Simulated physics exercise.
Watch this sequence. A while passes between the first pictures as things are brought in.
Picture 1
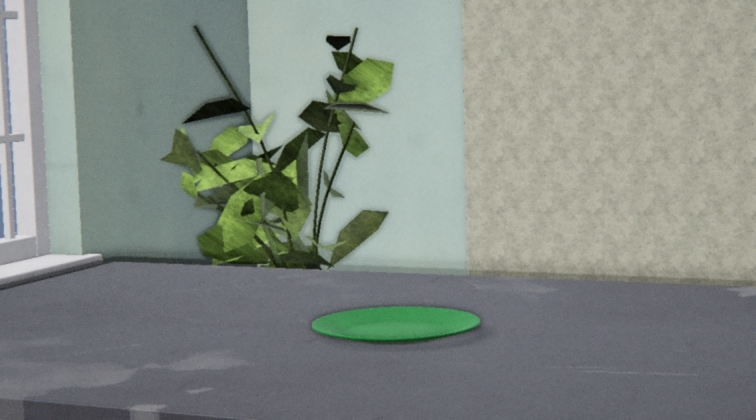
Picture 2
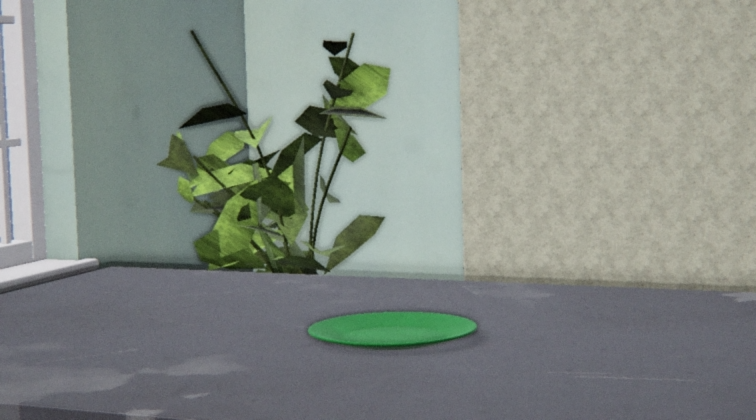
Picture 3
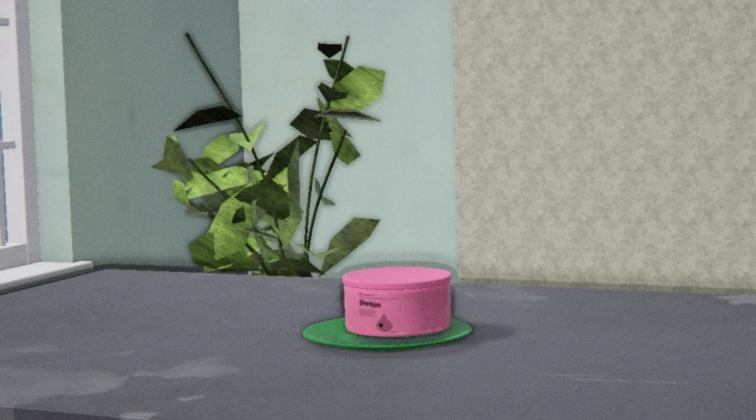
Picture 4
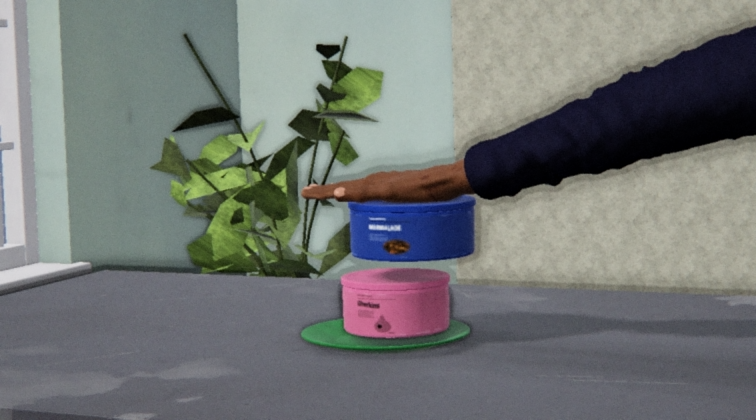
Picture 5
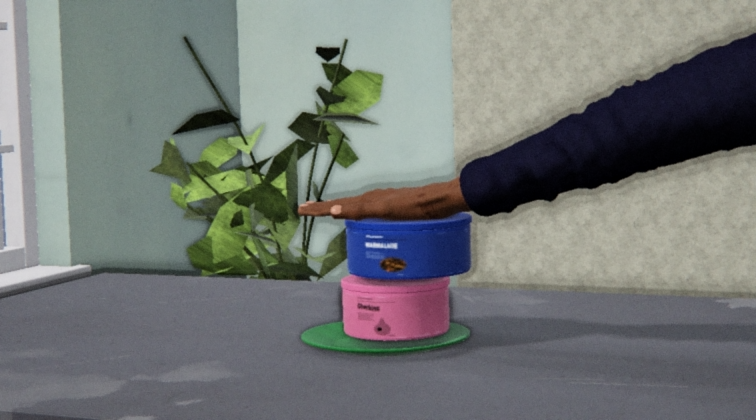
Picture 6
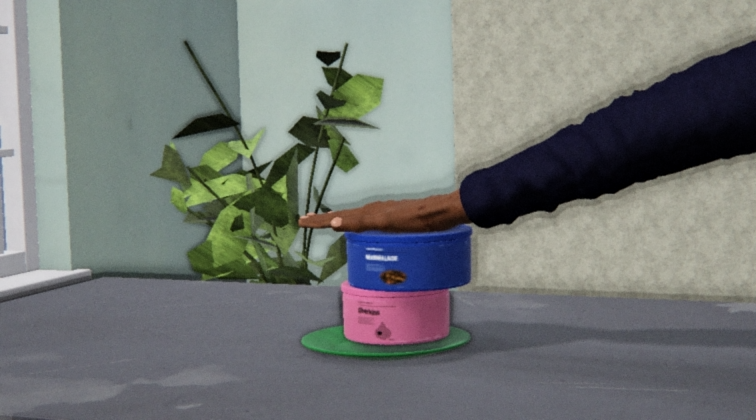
A green plate lies on a grey tabletop in a room seen from just above table height, with a leafy plant behind, a window at the left and pale green and beige walls. A pink tub appears on the plate, and the camera view shifts very slightly. Then a hand in a dark blue sleeve, reaching from the right, lowers a blue tub onto the pink one and stays on it.
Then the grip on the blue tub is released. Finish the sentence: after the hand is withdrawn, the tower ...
The tower stays upright.
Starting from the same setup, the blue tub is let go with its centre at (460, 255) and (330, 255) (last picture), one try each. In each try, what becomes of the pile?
In the first case the pile collapses, while in the second it collapses.
Then, 0.20 s later than the last frame, all is still.
Then, 0.40 s later than the last frame, blue tub resting near (409, 257).
When it is over, all 3 as before. End places, in pixels of the last picture, blue tub near (409, 257). The pile stays up.
